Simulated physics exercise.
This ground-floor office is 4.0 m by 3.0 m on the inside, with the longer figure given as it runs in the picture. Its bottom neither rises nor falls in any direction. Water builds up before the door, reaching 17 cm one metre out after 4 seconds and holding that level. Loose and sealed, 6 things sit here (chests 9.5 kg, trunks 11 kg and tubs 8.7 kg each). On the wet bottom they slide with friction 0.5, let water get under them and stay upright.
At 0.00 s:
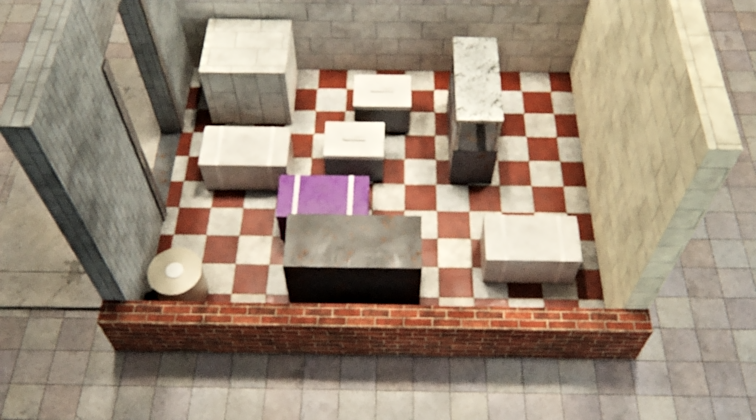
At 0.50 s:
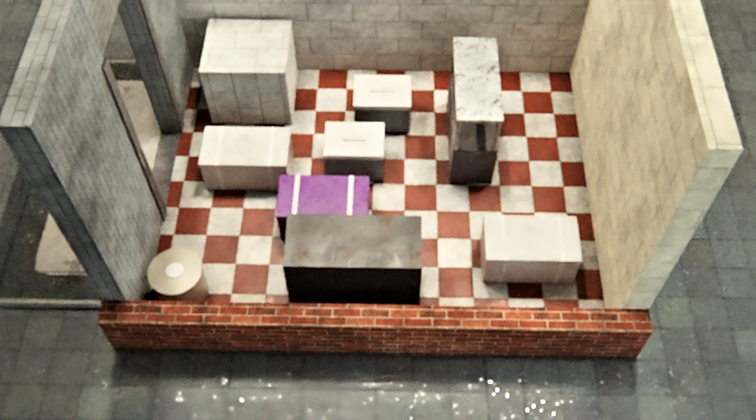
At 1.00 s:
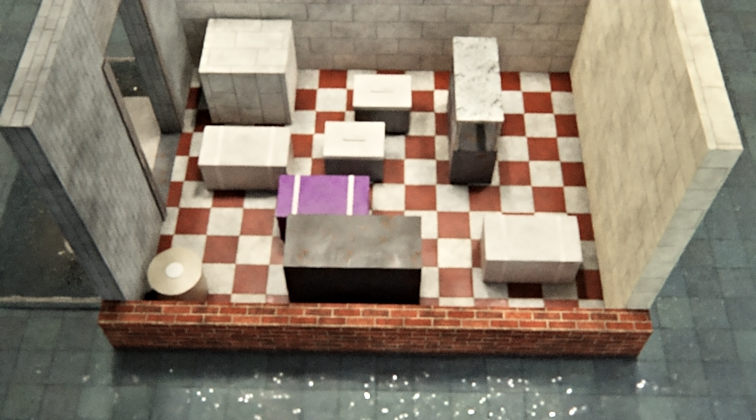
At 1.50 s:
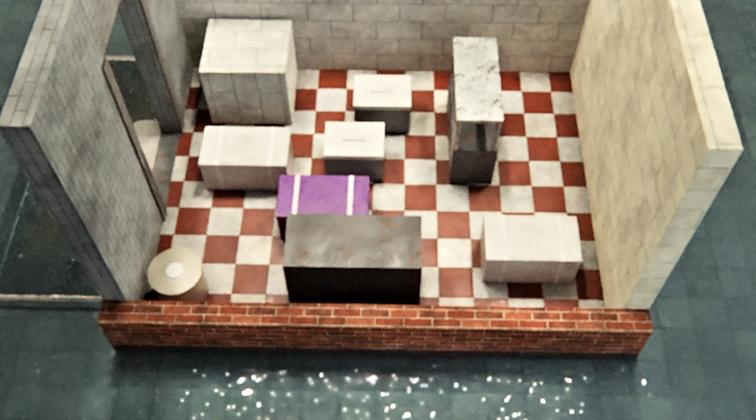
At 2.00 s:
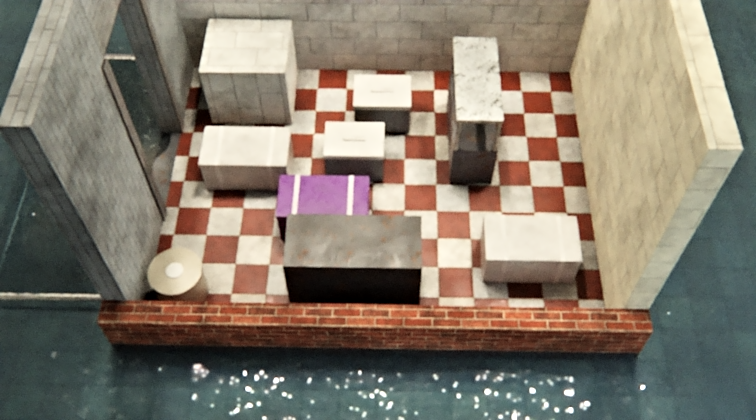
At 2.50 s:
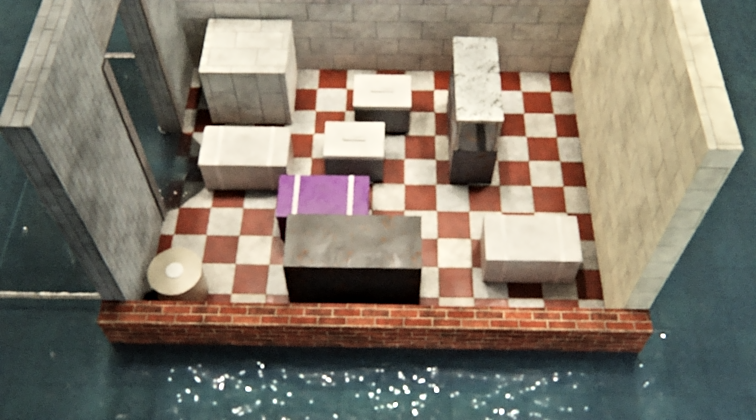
Water gathers over the paving around a small roofless office with a red-and-white checkered floor, seen from high above its low brick front wall. Pale boxes stand about the room, with a purple trunk left of centre behind a dark, grey-topped block and a round cream tub near the left doorway. The water deepens to glinting blue-green, then just enters at the doorway, while the furnishings and camera stay still.
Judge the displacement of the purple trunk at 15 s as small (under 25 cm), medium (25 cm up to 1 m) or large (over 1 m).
Large.
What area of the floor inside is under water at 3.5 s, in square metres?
I'd estimate close to 1.5 m2.
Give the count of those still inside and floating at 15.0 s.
6.
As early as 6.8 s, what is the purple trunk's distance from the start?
Roughly 100 cm.
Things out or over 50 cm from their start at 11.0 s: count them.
Count: 4.
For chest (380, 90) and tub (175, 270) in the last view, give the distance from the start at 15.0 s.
Respectively 40 and 50 centimetres.
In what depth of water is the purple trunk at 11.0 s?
Roughly 8 cm.
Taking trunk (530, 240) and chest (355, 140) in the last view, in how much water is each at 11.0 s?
Depths: Near 8 cm, then near 9 cm.
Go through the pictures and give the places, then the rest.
The purple trunk at (323, 196) rests on the ground; 0.0 m2 under water; 0 of 6 have shifted, in the first picture.
The purple trunk at (323, 196), on the bottom; water covers 0.0 m2; 0 of 6 have shifted, in the second picture.
The purple trunk at (323, 196) rests on the ground; 0.0 m2 under water; 0 of 6 have shifted, in the third picture.
The purple trunk at (323, 196) rests on the ground; 0.0 m2 under water; 0 of 6 have shifted, in the fourth picture.
The purple trunk at (323, 196) rests on the ground; 0.0 m2 under water; 0 of 6 have shifted, in the fifth picture.
The purple trunk at (323, 196) rests on the ground; 0.2 m2 under water; 0 of 6 have shifted, in the sixth picture.
After 3.5 s the purple trunk is near (323, 196), 0.0 m from its start, aground; 0 afloat.
After 6.8 s the purple trunk is near (437, 210), 1.0 m from its start, afloat; 4 afloat.
After 11.0 s the purple trunk is near (469, 221), 1.3 m from its start, afloat; 5 afloat.
After 15.0 s the purple trunk is near (475, 237), 1.4 m from its start, afloat; 6 afloat.
